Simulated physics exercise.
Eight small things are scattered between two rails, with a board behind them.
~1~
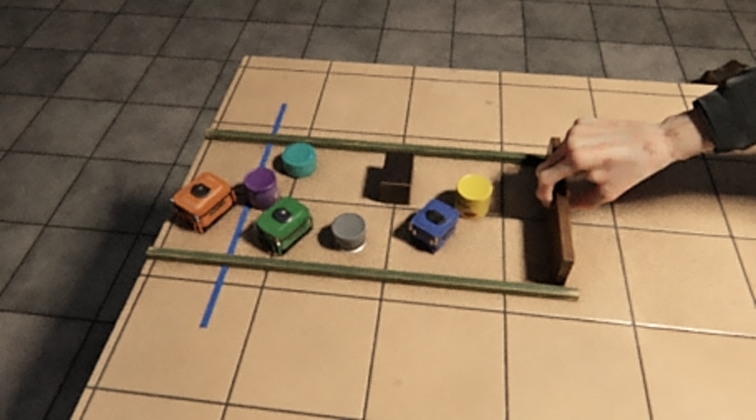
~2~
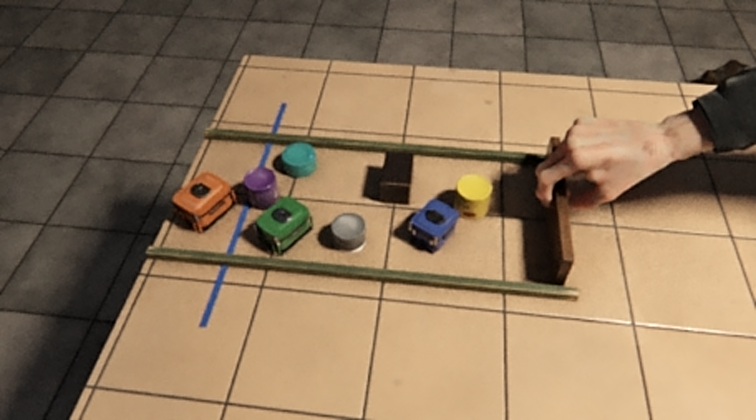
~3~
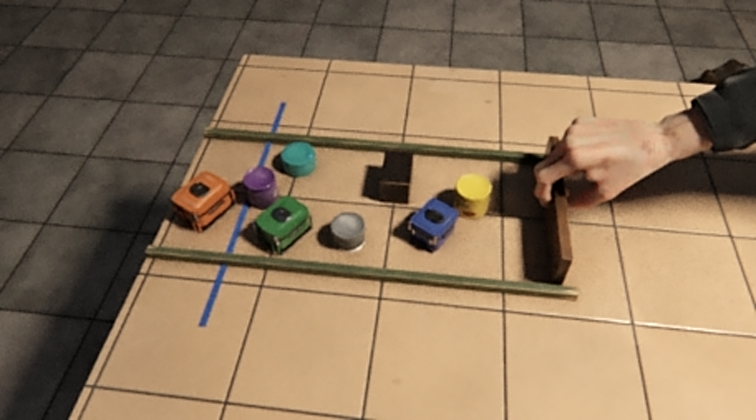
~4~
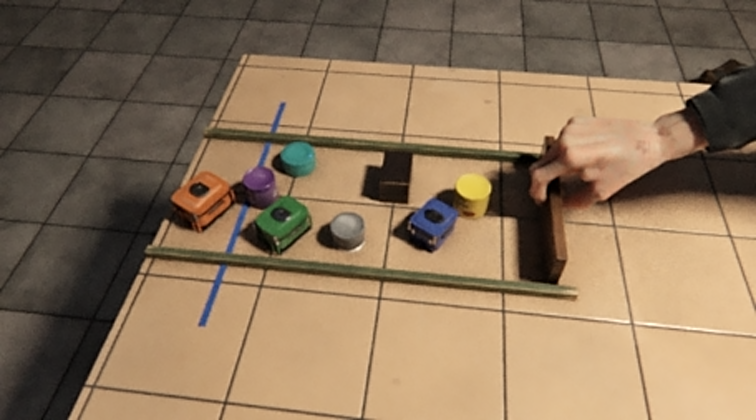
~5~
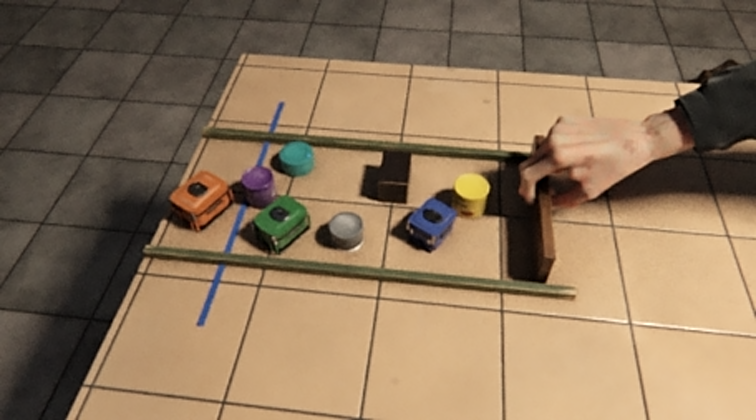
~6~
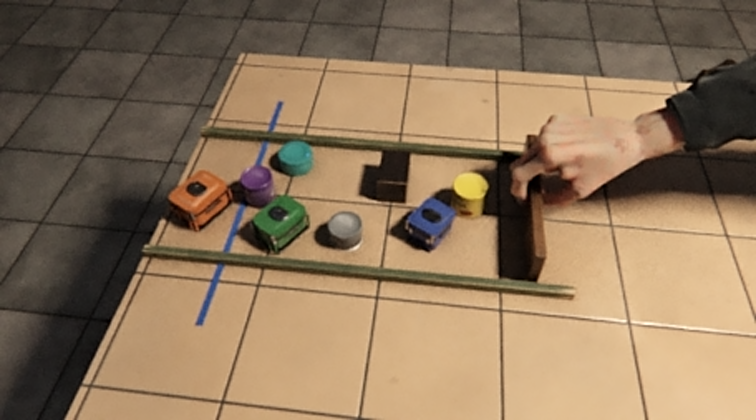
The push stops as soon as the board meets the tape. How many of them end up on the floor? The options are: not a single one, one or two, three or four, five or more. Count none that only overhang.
Answer: One or two.
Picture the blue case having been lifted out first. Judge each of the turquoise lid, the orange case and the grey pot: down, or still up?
Turquoise lid: Still up; orange case: Down; grey pot: Still up.
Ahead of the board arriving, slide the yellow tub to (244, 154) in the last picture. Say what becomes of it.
That yellow tub is gone.
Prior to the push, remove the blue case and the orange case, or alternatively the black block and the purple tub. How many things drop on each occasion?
First 0, then 1.
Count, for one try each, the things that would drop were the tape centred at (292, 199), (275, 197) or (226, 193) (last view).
Respectively 0, 0 and 2.
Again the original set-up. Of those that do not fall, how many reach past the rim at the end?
Number: 1.
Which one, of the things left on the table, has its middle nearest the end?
I'd say the green case.
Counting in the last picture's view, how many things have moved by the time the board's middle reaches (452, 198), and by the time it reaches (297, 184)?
First 2 and then 8.
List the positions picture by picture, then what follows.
In the first frame, orange case (205, 202); purple tub (262, 189); turquoise lid (300, 160); board (557, 208); tape (251, 197).
In the second frame, purple tub (262, 189); yellow tub (472, 197).
In the third frame, turquoise lid (299, 160); green case (284, 224).
In the fourth frame, orange case (204, 200); board (551, 207).
In the fifth frame, purple tub (260, 188); grey pot (347, 232).
In the sixth frame, orange case (201, 199); purple tub (259, 187); turquoise lid (296, 159); board (532, 205); tape (247, 195).
A little later, none off yet; orange case at rest near (201, 199); purple tub at rest near (259, 187); turquoise lid at rest near (296, 159).
Next, none off yet; orange case shifted a little near (179, 190); purple tub shifted about its own width near (237, 184); turquoise lid shifted about its own width near (257, 147).
When it is over, the number that fall off is one or two; down, orange case.
